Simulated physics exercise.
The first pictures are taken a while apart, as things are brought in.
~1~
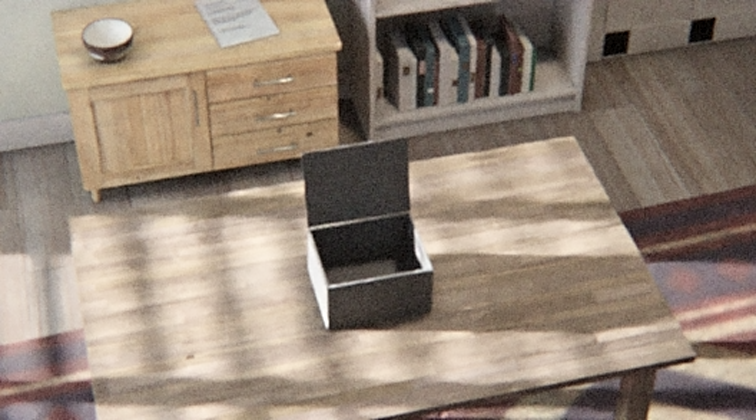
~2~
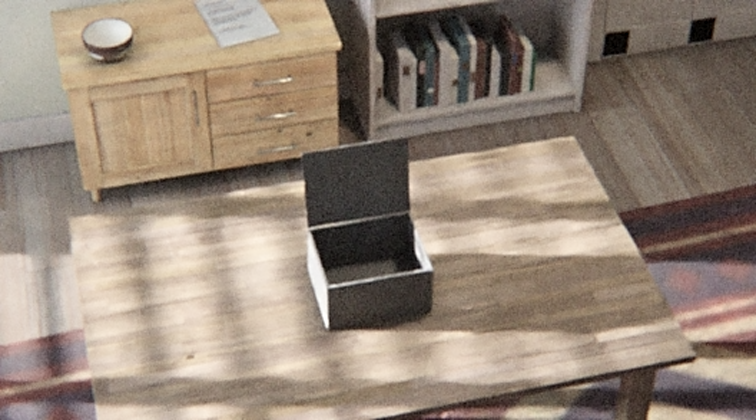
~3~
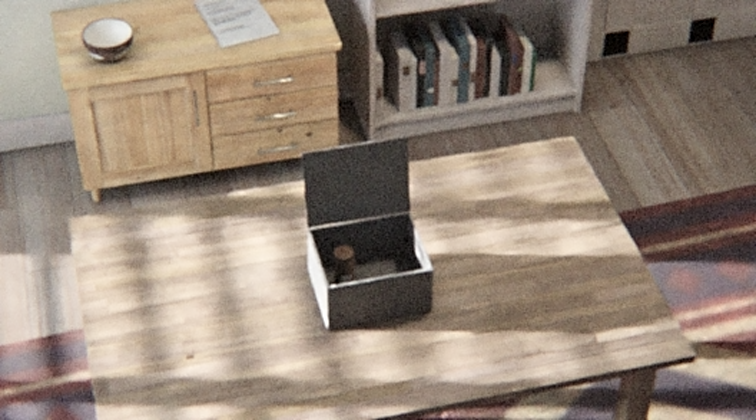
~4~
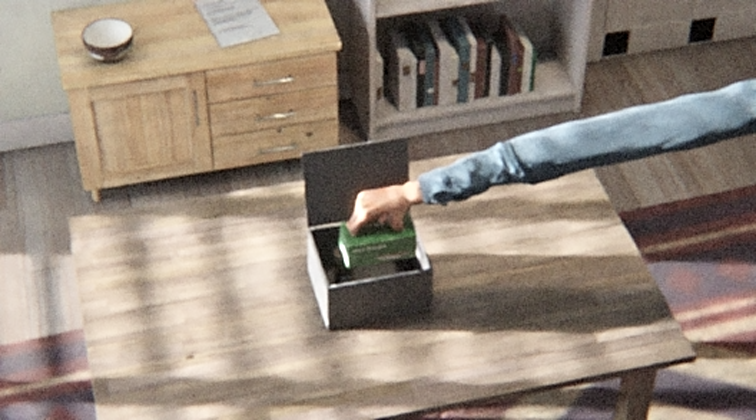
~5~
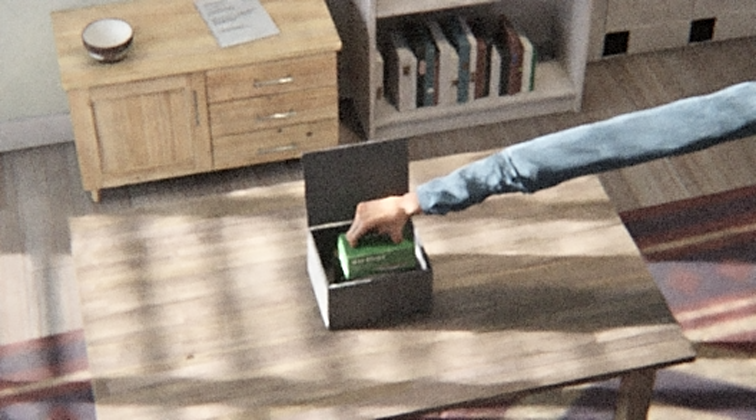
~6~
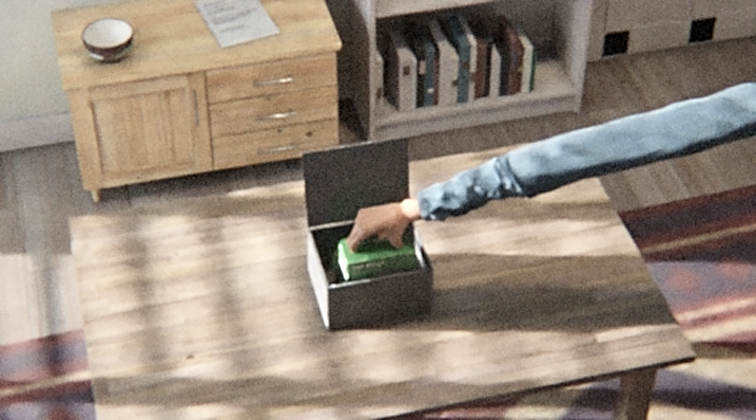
The clip shows an open dark box on a wooden table, first looking empty, then with a small brown object inside; a hand in a blue sleeve then reaches from the right and lowers a green carton slightly into it.
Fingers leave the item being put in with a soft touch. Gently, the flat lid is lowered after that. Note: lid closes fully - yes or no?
Yes.
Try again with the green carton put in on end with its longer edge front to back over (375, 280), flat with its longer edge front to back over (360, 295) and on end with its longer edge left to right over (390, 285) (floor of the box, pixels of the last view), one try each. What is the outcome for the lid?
First try leaves it partly open, second try leaves it shut, third try leaves it partly open.
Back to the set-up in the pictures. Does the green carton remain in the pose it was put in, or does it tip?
By the end it has kept its angle.
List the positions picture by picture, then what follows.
The last thing is not in view yet, in the first picture.
The last thing is not in view yet, in the second picture.
The last thing is not in view yet; brown shaker (344, 269), in the third picture.
On its way; green carton (378, 240); brown shaker (344, 269), in the fourth picture.
On its way; green carton (377, 251), in the fifth picture.
In place under the hand; green carton (377, 257), in the sixth picture.
Then, 0.90 s on from there, lid starting down; green carton shifted about its own width near (377, 291).
Then, 1.60 s on from there, lid 58° above the rim; green carton shifted about its own width near (377, 291).
Then, 2.10 s on from there, lid 14° above the rim; green carton shifted about its own width near (377, 291).
In the end, lid shut; moved from the start, green carton; brown shaker unmoved. At the end, from the last picture's camera, green carton near (377, 291).
